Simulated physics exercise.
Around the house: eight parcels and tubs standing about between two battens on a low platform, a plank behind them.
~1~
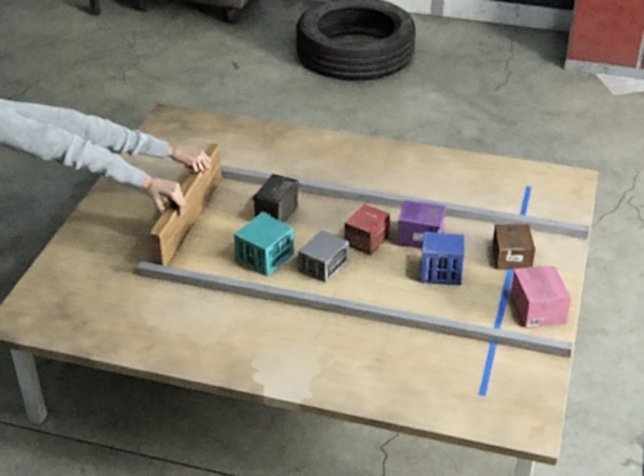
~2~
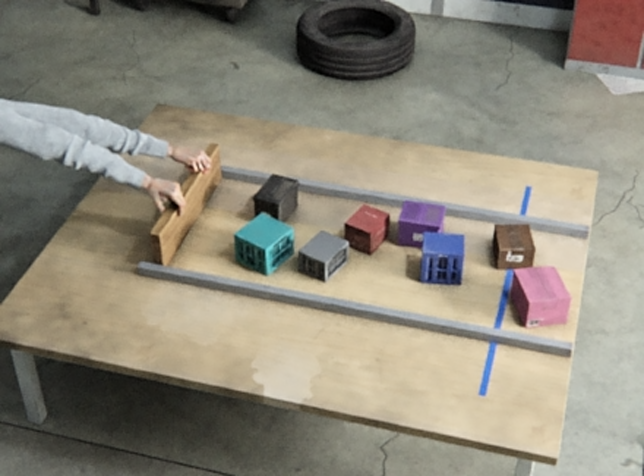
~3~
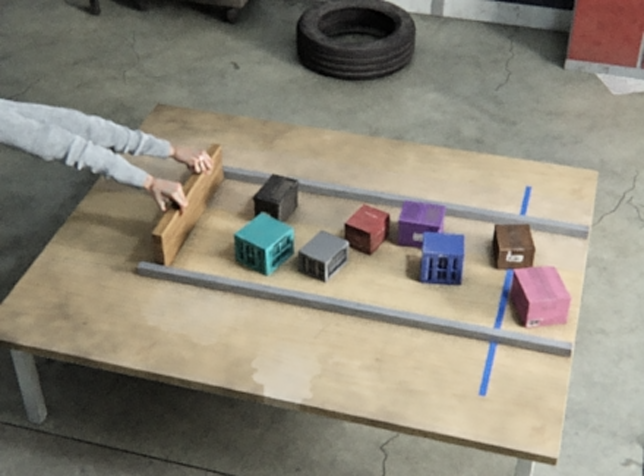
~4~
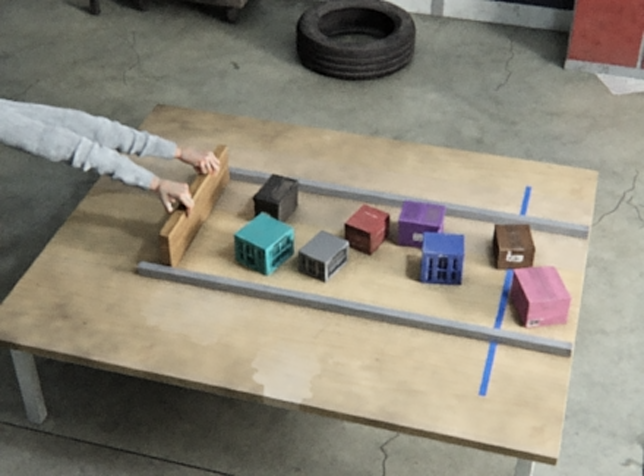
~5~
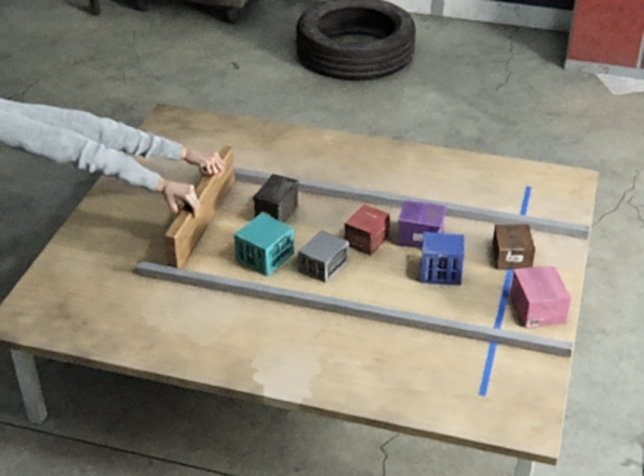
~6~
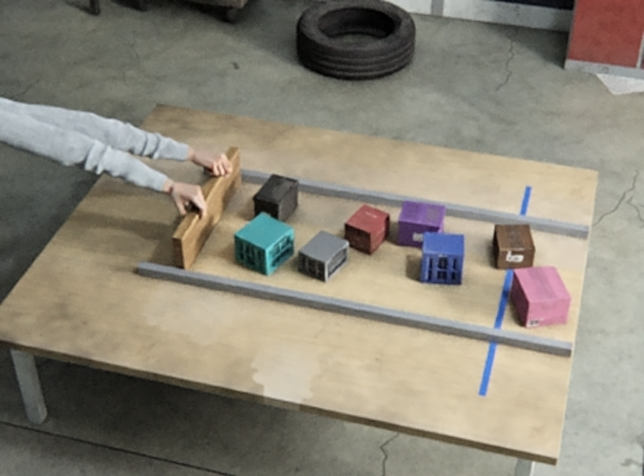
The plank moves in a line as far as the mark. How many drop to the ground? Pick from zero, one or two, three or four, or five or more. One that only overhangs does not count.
Outcome: The number that fall off is three or four.
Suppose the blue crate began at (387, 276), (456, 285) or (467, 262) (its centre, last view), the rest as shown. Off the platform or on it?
The blue crate remains up; drops off; drops off.
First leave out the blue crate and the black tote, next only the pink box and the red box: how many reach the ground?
Fallen: 2, and 2 in the other try.
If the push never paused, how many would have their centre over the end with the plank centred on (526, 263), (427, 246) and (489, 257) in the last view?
Past the end: 5, 0 and 3.
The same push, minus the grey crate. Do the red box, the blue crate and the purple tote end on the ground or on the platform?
The red box does not fall; the blue crate is kept; the purple tote falls.
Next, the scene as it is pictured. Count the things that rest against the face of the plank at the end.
The number is 2.
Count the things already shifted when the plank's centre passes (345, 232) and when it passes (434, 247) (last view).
First 5, then 8.
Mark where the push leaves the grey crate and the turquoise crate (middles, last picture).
The grey crate stops around (566, 298); the turquoise crate around (527, 287).
Soon after, none off yet; pink box at rest near (540, 296); brown parcel at rest near (513, 247); blue crate at rest near (442, 259).
In the end, the number that fall off is three or four; gone, purple tote, blue crate, brown parcel and pink box.
